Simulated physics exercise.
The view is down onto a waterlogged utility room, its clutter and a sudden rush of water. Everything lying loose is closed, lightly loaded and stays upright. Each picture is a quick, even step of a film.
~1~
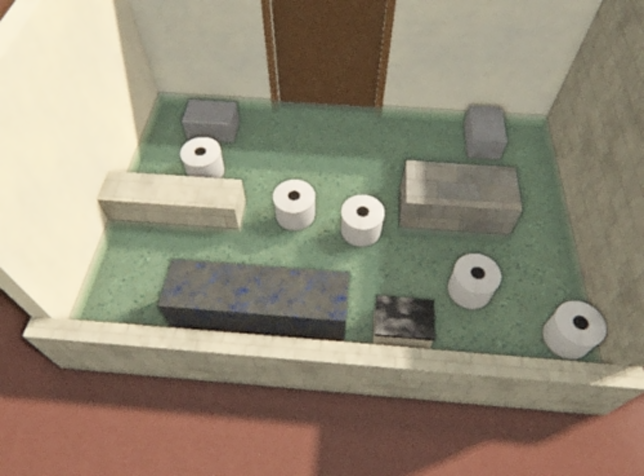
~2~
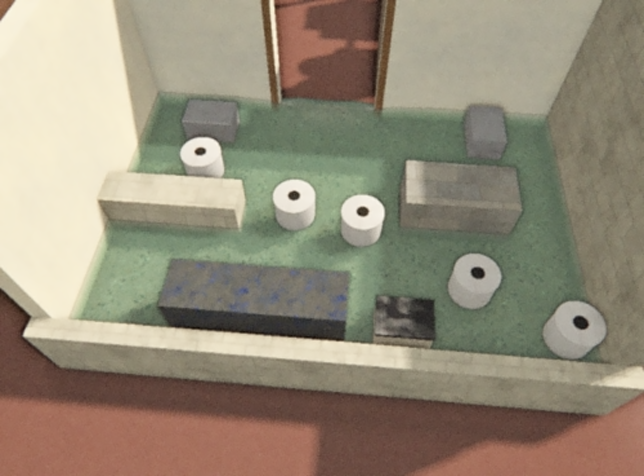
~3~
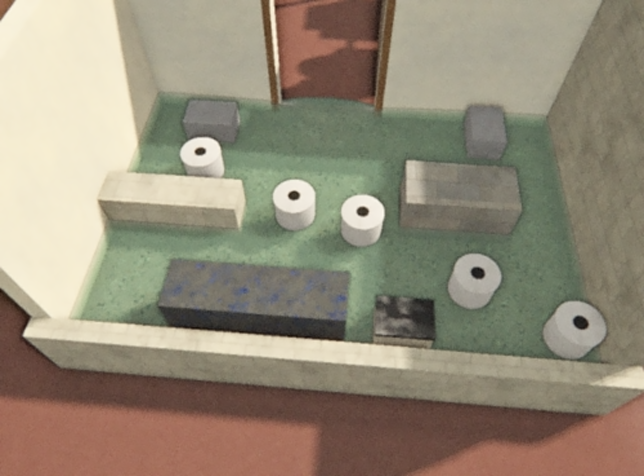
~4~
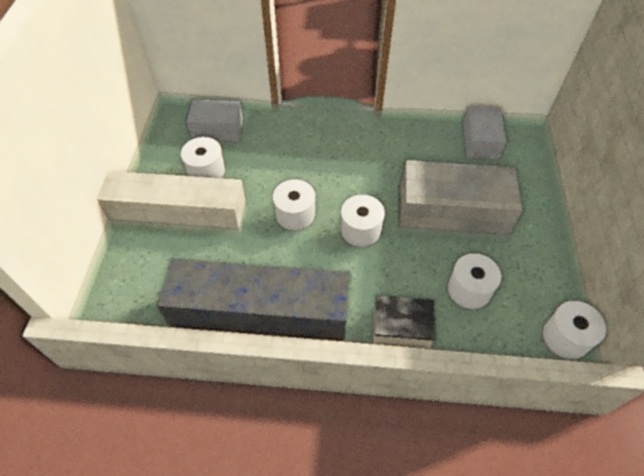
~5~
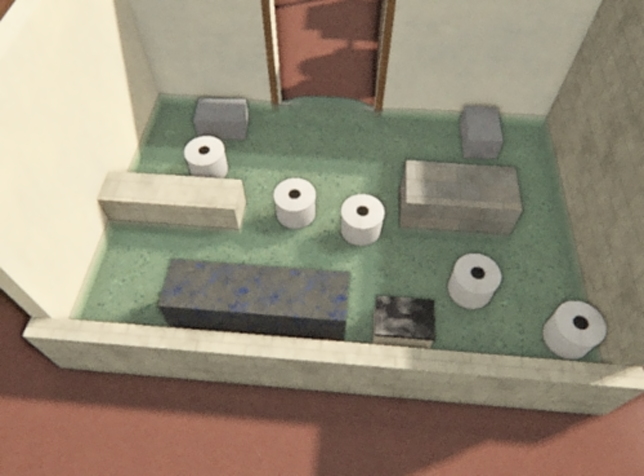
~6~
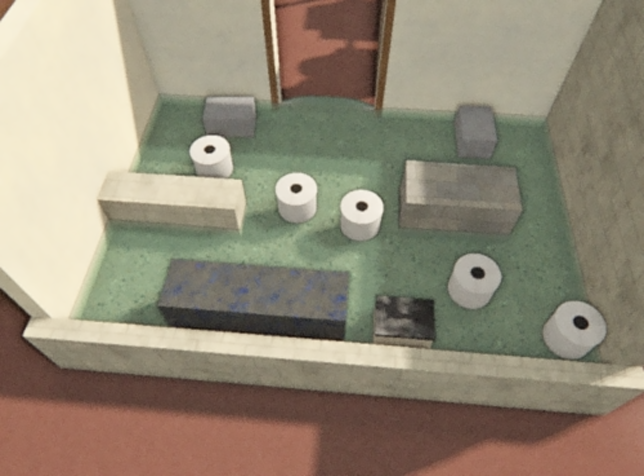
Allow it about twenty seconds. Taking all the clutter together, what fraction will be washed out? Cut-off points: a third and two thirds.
The fraction that goes is likely to be a third up to two thirds.
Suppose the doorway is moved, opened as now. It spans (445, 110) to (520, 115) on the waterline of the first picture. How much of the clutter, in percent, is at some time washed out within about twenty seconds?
50 per cent.
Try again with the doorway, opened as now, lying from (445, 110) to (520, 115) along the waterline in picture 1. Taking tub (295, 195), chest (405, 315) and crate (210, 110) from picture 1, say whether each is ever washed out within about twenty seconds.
Taking each in turn, I'd say carried off, stuck within and stuck within.
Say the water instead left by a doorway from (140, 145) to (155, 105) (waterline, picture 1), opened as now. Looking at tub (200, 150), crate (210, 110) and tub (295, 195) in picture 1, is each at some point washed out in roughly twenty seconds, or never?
Result, in listed order: Exited / exited / exited.
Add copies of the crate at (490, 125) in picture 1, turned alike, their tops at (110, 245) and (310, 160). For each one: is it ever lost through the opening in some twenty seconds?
Held back; swept away.
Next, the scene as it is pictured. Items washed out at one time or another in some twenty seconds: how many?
I count 4.
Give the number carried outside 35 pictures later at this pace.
4.
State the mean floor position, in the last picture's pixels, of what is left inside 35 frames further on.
(390, 247).
A moment on, 0 of 8 are out; 8 afloat.
Next, 4 of 8 are out; 4 afloat.
Later, 4 of 8 are out; 3 afloat.
In the end, 4 of 8 are out; 3 afloat.
